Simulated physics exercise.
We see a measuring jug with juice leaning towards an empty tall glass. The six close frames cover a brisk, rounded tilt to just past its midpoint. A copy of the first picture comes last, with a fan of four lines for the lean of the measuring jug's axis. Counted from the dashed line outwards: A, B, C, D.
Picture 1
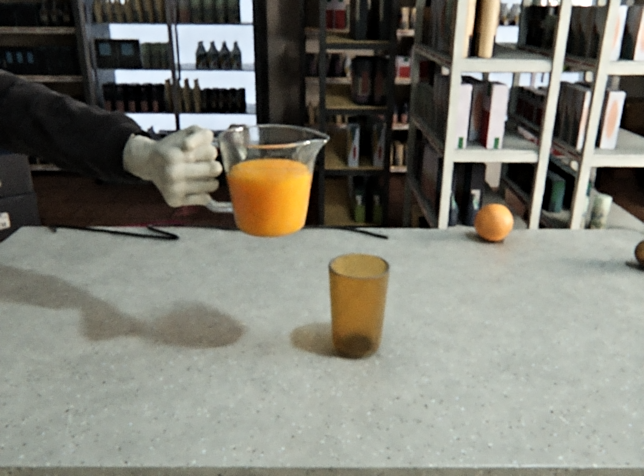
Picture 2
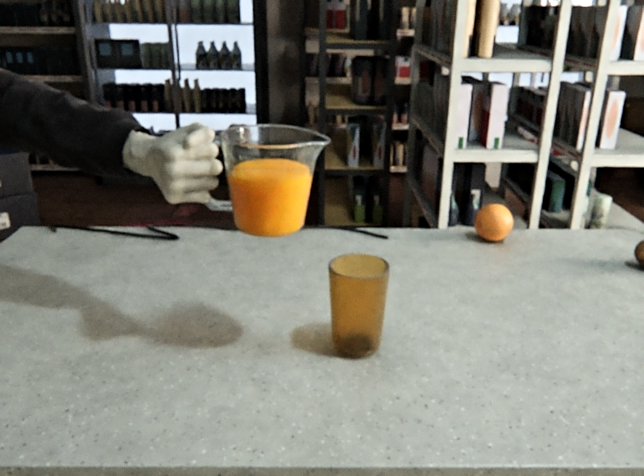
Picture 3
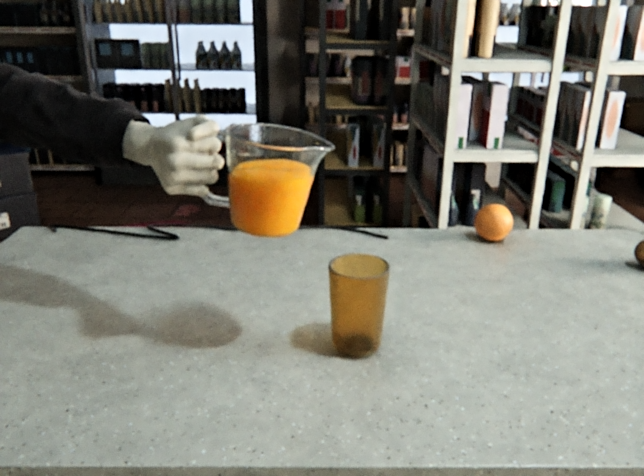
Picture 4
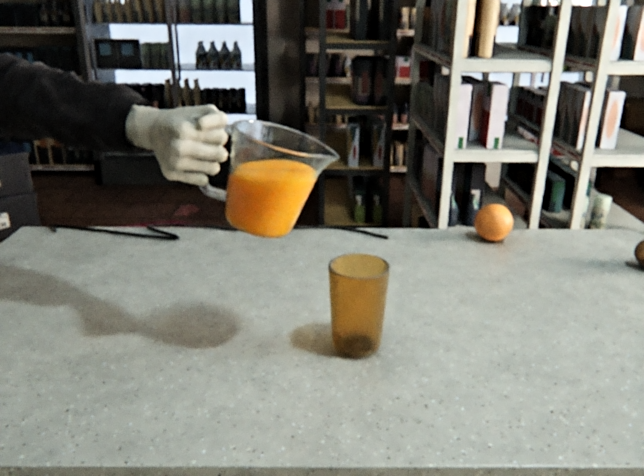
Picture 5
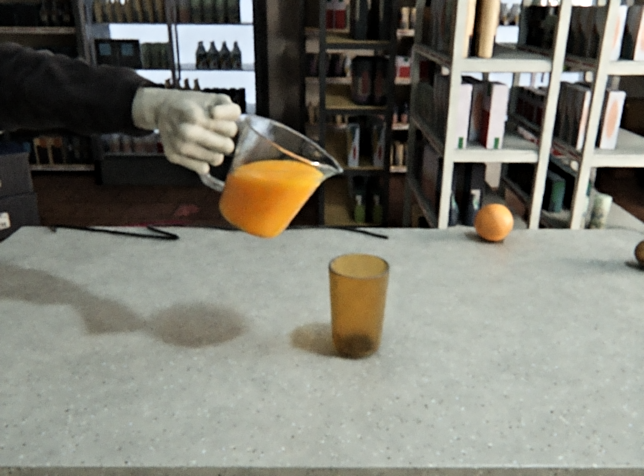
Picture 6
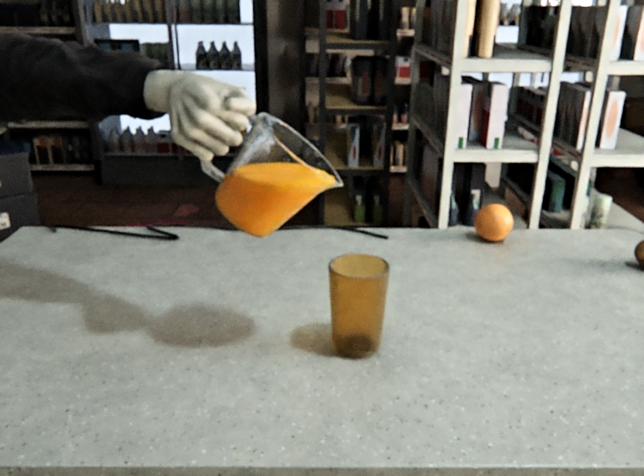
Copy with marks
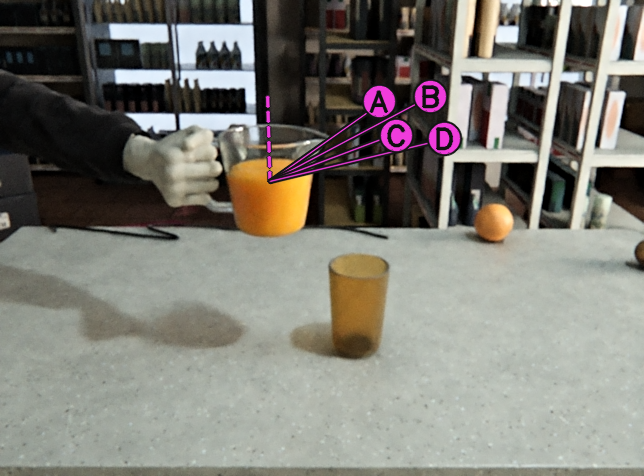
Glass measuring jug of orange juice tilting steadily to the right in a gloved hand, above an empty amber glass on a counter.
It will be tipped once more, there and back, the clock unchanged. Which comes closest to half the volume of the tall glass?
B is best.
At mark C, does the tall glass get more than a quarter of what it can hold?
Yes, clearly.
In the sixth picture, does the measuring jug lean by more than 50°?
No.
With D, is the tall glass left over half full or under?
Over.
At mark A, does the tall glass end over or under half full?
Under.
On the marked copy, A at (366, 113); B at (415, 104); C at (380, 139); D at (428, 143).
If A is chosen, the tall glass ends with about 32 % of what it can hold.
If B is chosen, the tall glass ends with about 50 % of what it can hold.
If C is chosen, the tall glass ends with about 69 % of what it can hold.
If D is chosen, the tall glass ends with about 84 % of what it can hold.
